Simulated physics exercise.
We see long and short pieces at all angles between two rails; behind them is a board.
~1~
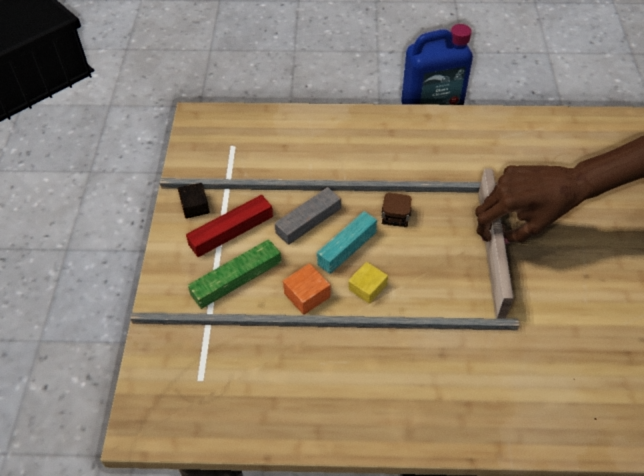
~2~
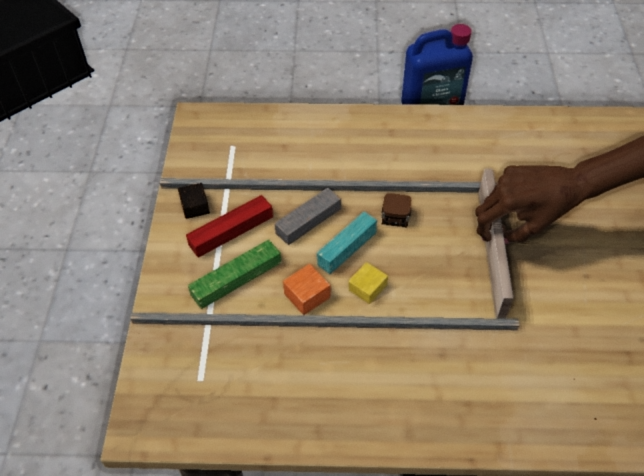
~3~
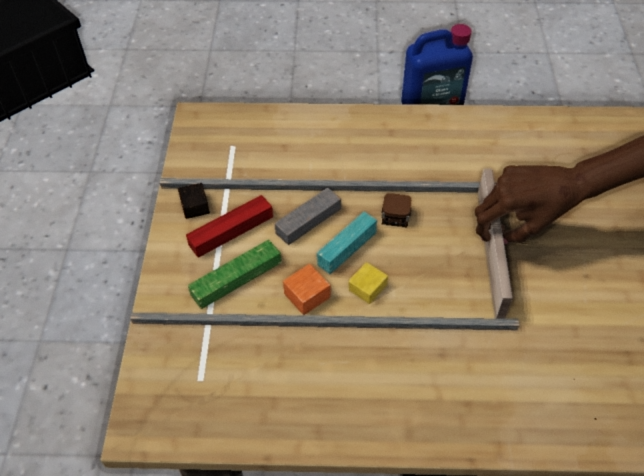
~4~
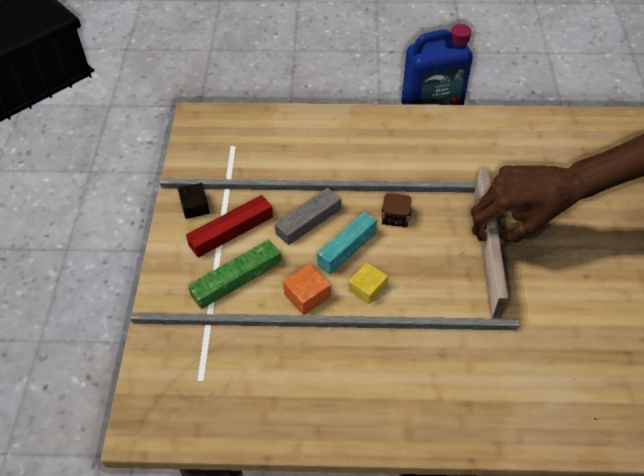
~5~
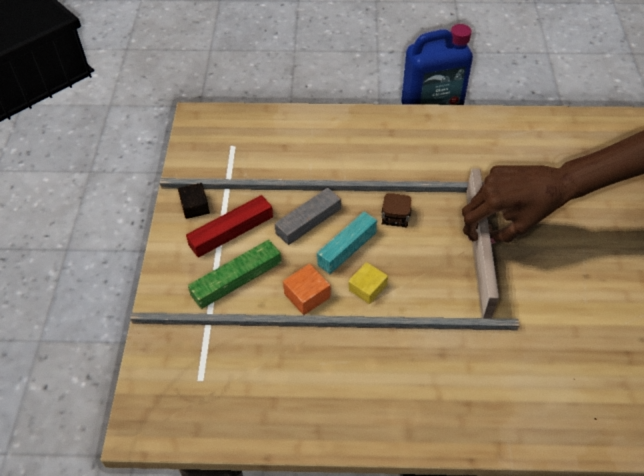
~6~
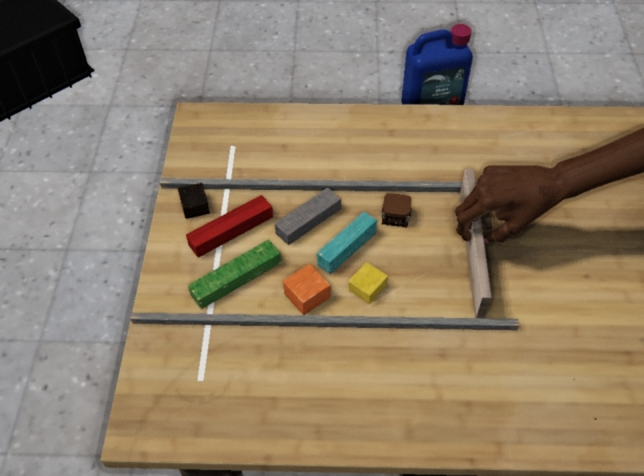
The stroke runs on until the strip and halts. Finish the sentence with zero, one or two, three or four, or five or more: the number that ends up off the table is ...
The number that ends up off the table is one or two.
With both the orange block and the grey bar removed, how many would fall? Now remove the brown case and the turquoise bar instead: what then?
Result, first then second: 0, 0.
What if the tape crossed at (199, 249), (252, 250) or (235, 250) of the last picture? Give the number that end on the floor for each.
Those tries give 3, 0 and 0.
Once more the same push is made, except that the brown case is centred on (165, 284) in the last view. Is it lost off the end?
In the end it falls away.
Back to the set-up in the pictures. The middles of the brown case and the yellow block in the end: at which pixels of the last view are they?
Answer: First (211, 203), after that (198, 289).
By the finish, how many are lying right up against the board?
The count comes out at 3.
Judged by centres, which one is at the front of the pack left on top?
It's the red stick that ends up nearest.
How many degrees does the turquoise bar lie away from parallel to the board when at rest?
It sits some 0° out of line.
Early on, none off yet; black block at rest near (194, 201); red stick at rest near (231, 226); green bar at rest near (236, 274).
Finally, the number that fall off is one or two; lost, black block.
